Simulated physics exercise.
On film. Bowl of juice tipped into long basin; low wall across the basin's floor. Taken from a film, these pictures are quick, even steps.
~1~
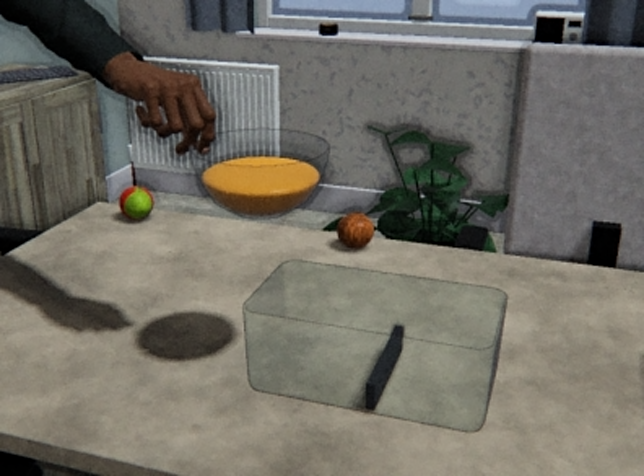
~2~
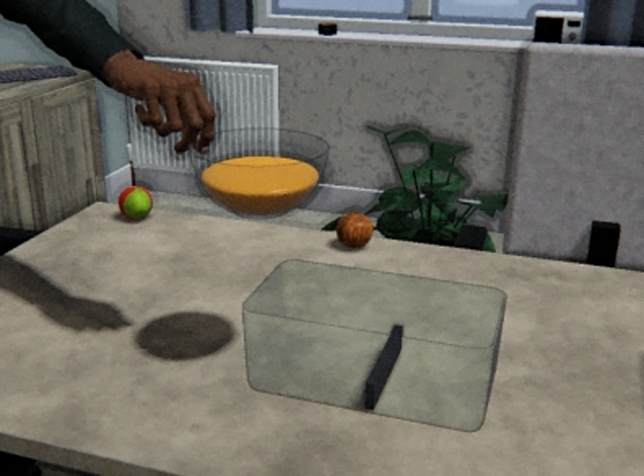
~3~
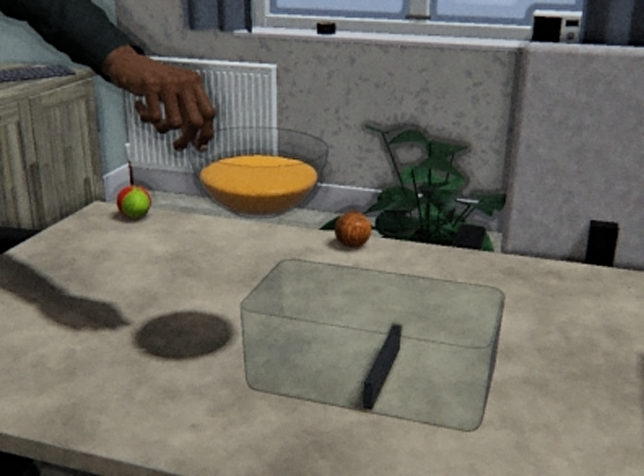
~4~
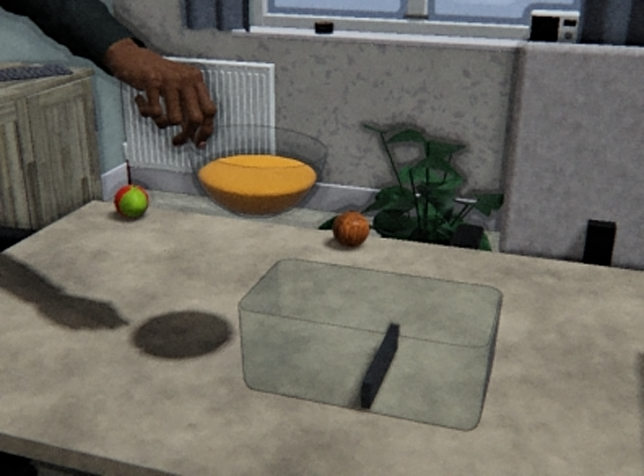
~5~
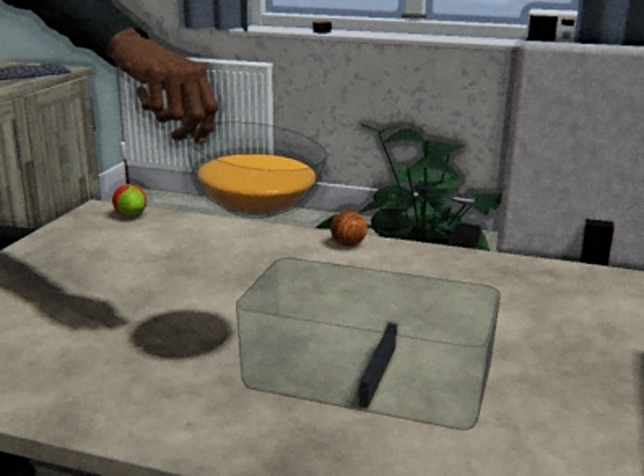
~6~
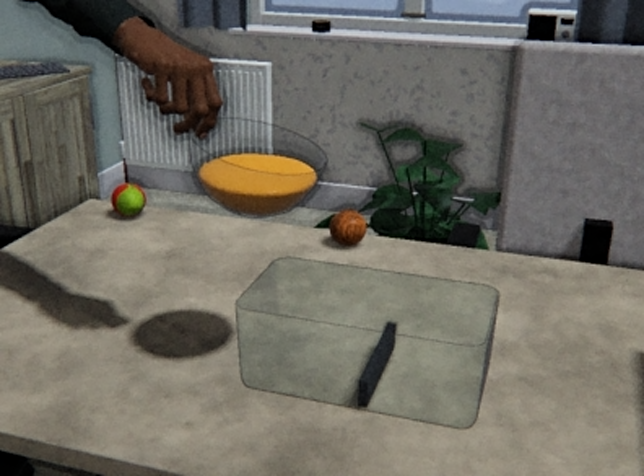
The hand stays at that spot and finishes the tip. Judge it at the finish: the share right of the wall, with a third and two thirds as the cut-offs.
At the finish, the right of the wall has under a third.
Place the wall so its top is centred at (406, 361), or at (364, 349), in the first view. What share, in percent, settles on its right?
The first position gives around 10 percent, the second around 45 percent.
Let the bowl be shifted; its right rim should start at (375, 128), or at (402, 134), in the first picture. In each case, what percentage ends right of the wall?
In order: Close to 80 and 90 percent.
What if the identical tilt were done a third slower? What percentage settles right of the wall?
Close to 10 out of every hundred.
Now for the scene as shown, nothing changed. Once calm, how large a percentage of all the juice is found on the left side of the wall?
About 95 per cent.
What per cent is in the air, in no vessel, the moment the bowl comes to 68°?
Roughly 35 per cent.
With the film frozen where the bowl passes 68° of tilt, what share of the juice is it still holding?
About 55 % remains.
A moment on, the bowl is tipped part way and 57 per cent is still to pour, 9 is left of the wall and 0 right of it.
Next, the bowl is tipped on its side and 4 per cent is still to pour, 83 is left of the wall and 1 right of it.
Then the bowl is tipped right over and 0 per cent is still to pour, 95 is left of the wall and 4 right of it.
Later the bowl is tipped right over and 0 per cent is still to pour, 94 is left of the wall and 4 right of it.
Finally, 94 per cent lies left of the wall, 4 right of it and 1 outside.
